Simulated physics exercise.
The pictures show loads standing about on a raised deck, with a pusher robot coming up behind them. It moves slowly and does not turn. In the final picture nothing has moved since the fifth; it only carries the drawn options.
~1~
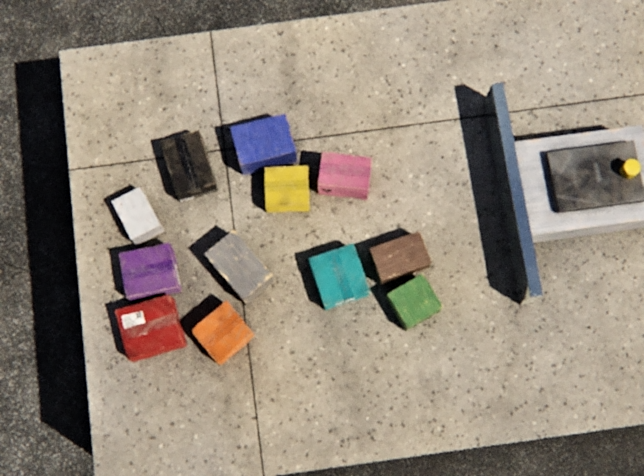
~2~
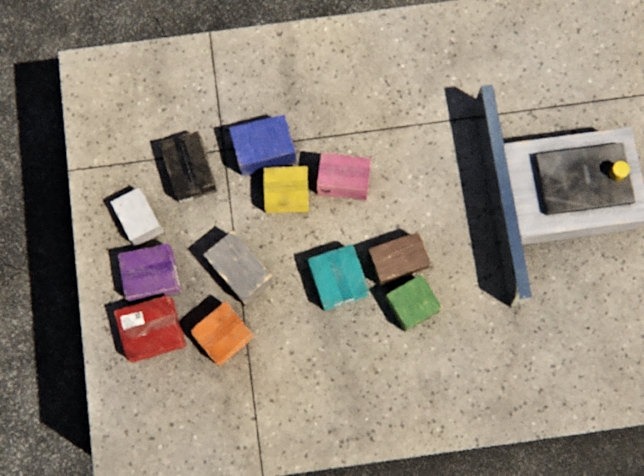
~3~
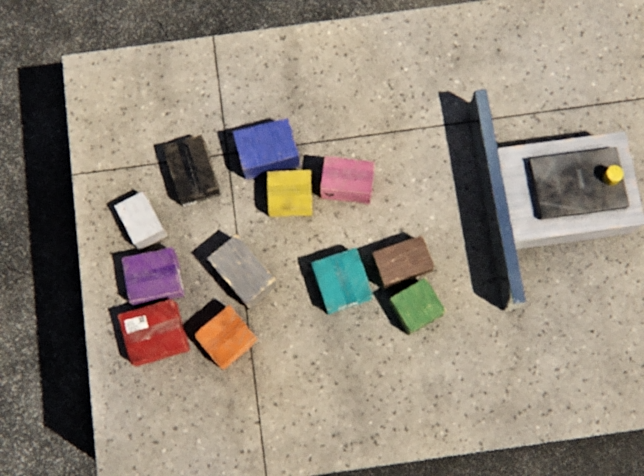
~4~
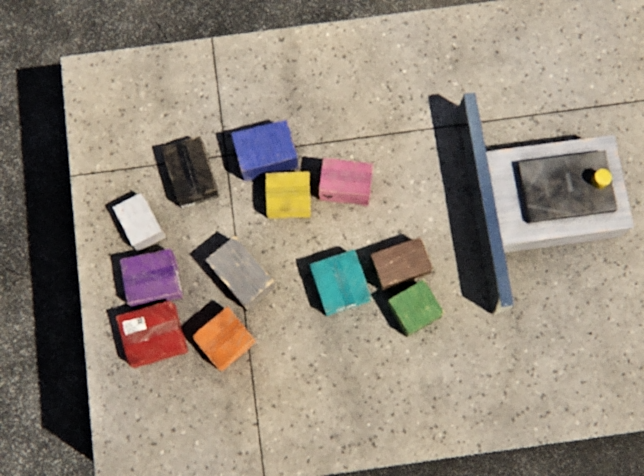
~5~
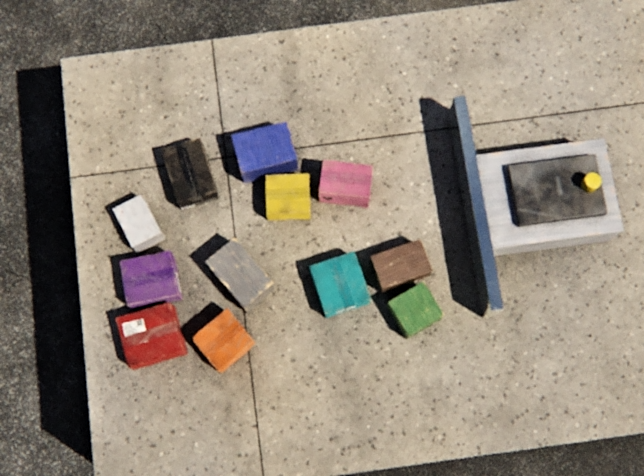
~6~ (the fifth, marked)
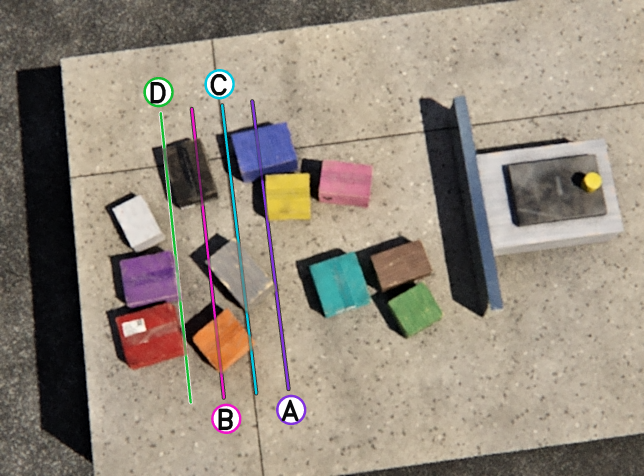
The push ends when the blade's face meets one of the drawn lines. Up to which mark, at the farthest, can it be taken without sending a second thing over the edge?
The farthest such stop is B.
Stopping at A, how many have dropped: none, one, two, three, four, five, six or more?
In all, none.
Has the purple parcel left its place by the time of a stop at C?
Yes.
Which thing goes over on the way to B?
The purple parcel.
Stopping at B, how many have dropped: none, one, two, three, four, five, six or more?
One.
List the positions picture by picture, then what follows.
In the first picture, pink parcel (345, 176); blue crate (264, 145); purple parcel (151, 273).
In the second picture, robot (578, 179); green crate (414, 304).
In the third picture, robot (571, 184); brown crate (402, 262).
In the fourth picture, robot (560, 187); red parcel (153, 335).
In the fifth picture, robot (550, 191); turquoise box (340, 285); white crate (139, 224); black box (191, 174).
On the marked copy, A at (270, 240); B at (207, 249); C at (239, 244); D at (175, 253).
With B. Early on, robot (453, 204); green crate (365, 309); turquoise box (303, 287).
Further on, robot (355, 217); purple parcel (118, 283); red parcel (137, 346).
At the end, robot (280, 227); purple parcel over the edge; grey crate (88, 290); one fallen.
As for the rest, A is within the limit but short; C is within the limit but short; D drops three.
